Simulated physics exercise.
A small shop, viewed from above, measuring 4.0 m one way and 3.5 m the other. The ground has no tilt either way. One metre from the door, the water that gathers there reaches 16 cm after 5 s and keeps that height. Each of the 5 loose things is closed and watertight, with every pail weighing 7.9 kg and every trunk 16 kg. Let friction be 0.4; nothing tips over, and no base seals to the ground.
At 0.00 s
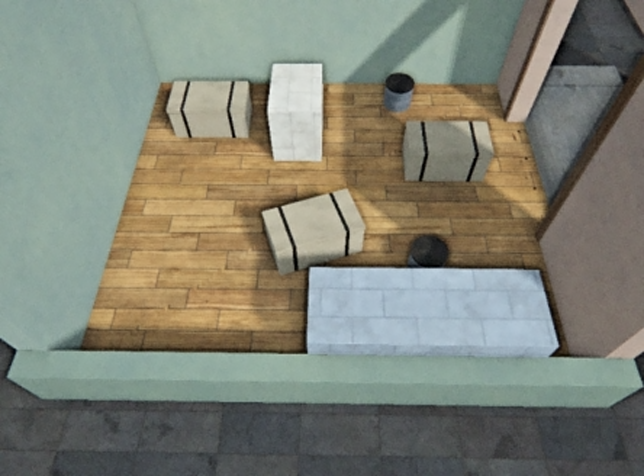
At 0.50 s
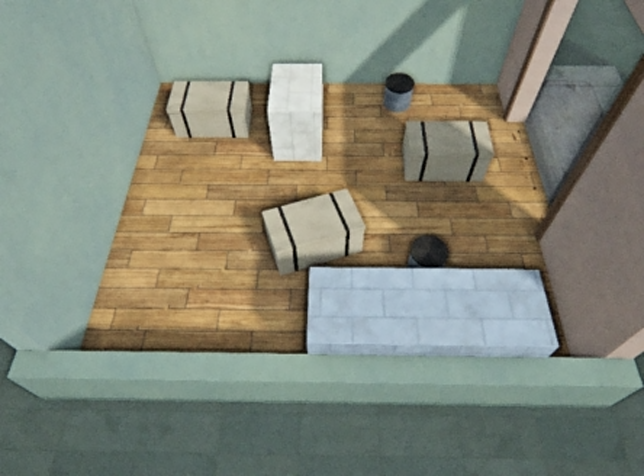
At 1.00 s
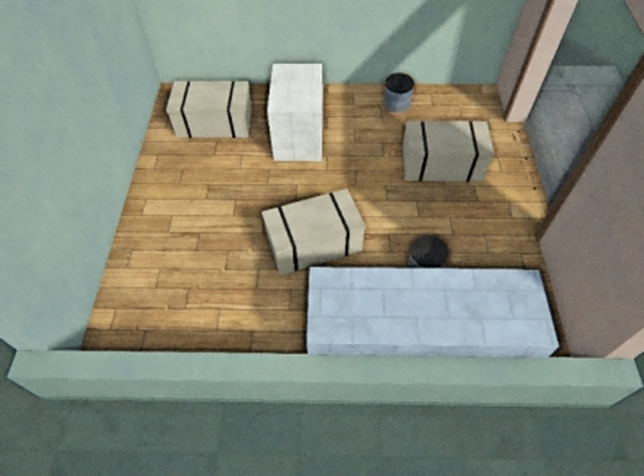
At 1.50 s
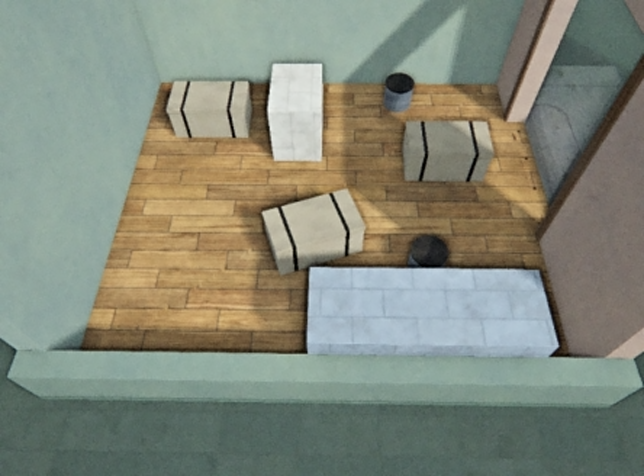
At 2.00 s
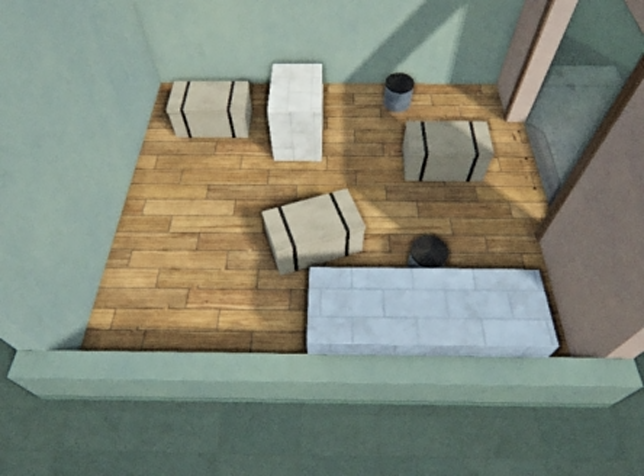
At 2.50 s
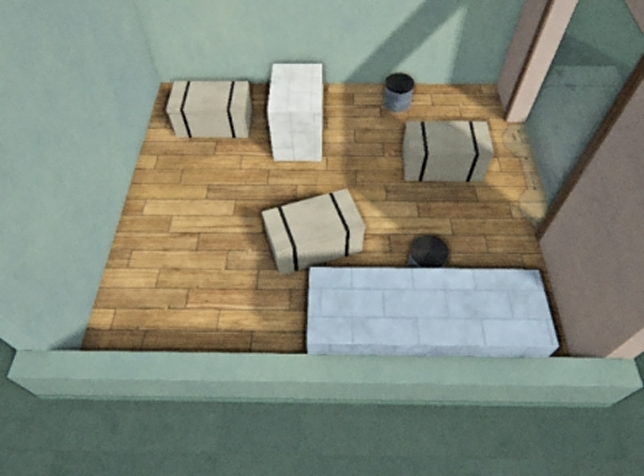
Murky green water spreads across the grey paving outside a small, pale-green-walled shop, seen from high above by a still camera. Inside, three beige trunks with black straps, two dark pails, a white block at the back and a long, pale counter at the front stand on wooden planks. The water covers the paving in front first, then more of the ground beyond the right-hand doorway, while nothing indoors moves.
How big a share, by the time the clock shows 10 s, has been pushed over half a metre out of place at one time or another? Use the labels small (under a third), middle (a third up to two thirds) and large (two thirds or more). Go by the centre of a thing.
Middle.
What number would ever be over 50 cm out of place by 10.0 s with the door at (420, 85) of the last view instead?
Result: 4.
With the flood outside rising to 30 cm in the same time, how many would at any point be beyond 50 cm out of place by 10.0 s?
Count: 5.
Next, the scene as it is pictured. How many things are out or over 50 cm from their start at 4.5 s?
I get 0.
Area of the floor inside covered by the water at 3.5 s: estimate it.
Roughly 1.0 m2.
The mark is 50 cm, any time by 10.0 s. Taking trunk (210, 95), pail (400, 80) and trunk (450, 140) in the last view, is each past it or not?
So that's inside it for the first, beyond it for the second and beyond it for the last.
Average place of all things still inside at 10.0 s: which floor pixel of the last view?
The centre sits near (255, 187).
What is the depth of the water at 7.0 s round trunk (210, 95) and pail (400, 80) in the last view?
I'd put it at 1 cm and 7 cm respectively.
After 3.5 s 0 of 5 are over 50 cm from their spots; 0 afloat.
After 4.5 s 0 of 5 are over 50 cm from their spots; 0 afloat.
After 7.0 s 1 of 5 are over 50 cm from their spots; 1 afloat.
After 10.0 s 3 of 5 are over 50 cm from their spots, and 3 have been at some point; 3 afloat.
